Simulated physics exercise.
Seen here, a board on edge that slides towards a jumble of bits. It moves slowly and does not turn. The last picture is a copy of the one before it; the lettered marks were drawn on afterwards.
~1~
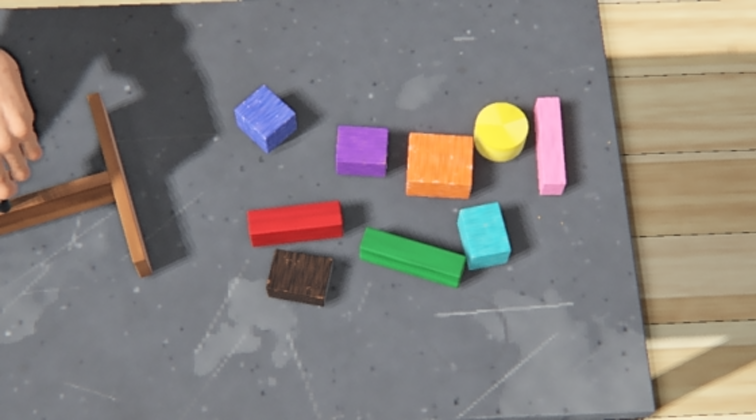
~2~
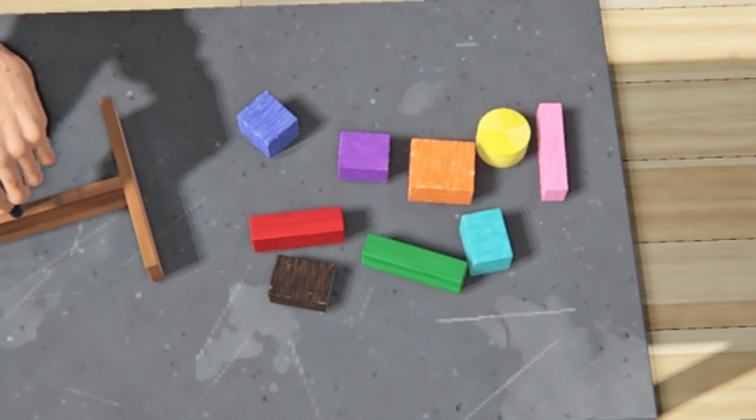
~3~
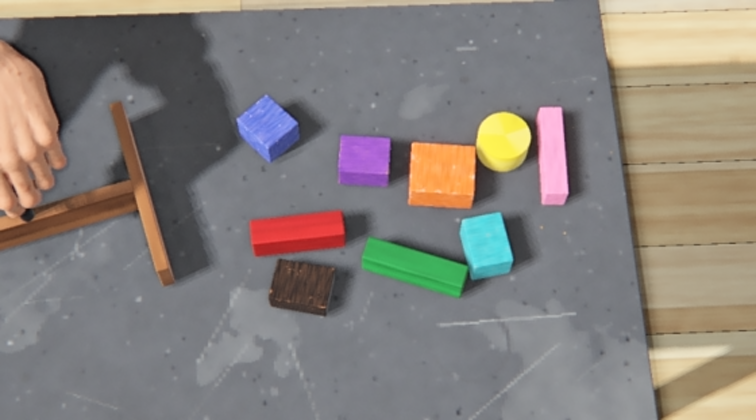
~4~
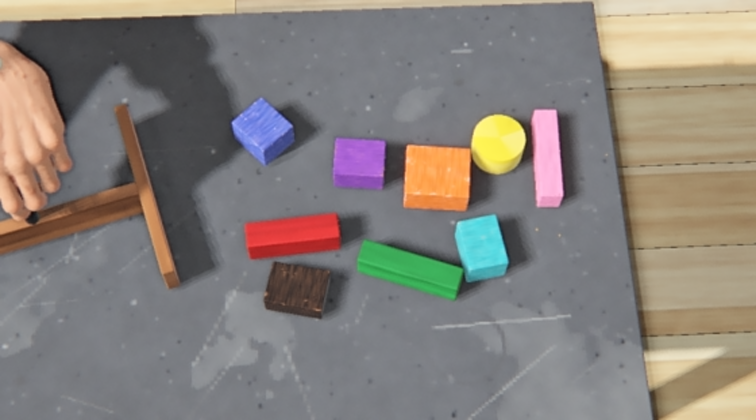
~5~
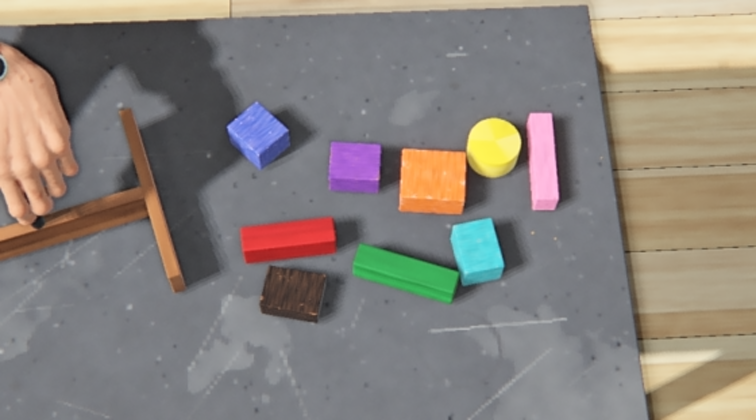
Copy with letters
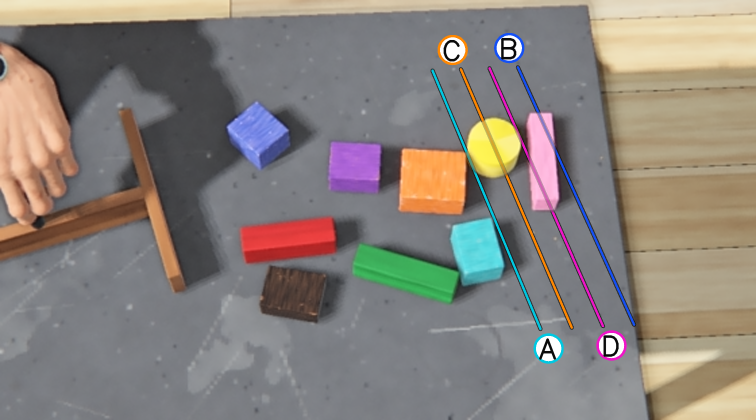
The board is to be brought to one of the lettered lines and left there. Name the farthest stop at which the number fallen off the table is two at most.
Stop at D.
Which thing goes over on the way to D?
It is the pink bar.
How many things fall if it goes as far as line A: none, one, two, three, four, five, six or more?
In all, none.
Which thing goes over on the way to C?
The pink bar goes over.
On the marked copy, A at (484, 194); B at (574, 190); C at (514, 192); D at (544, 191).
With D. Early on, board (291, 184); black block (335, 309); blue block (299, 132).
Further on, board (434, 178); pink bar (549, 161); yellow tin (511, 117).
At the end, board (544, 174); pink bar over the edge; turquoise block (630, 272); one fallen.
As for the rest, A is within the limit but short; B drops three; C is within the limit but short.
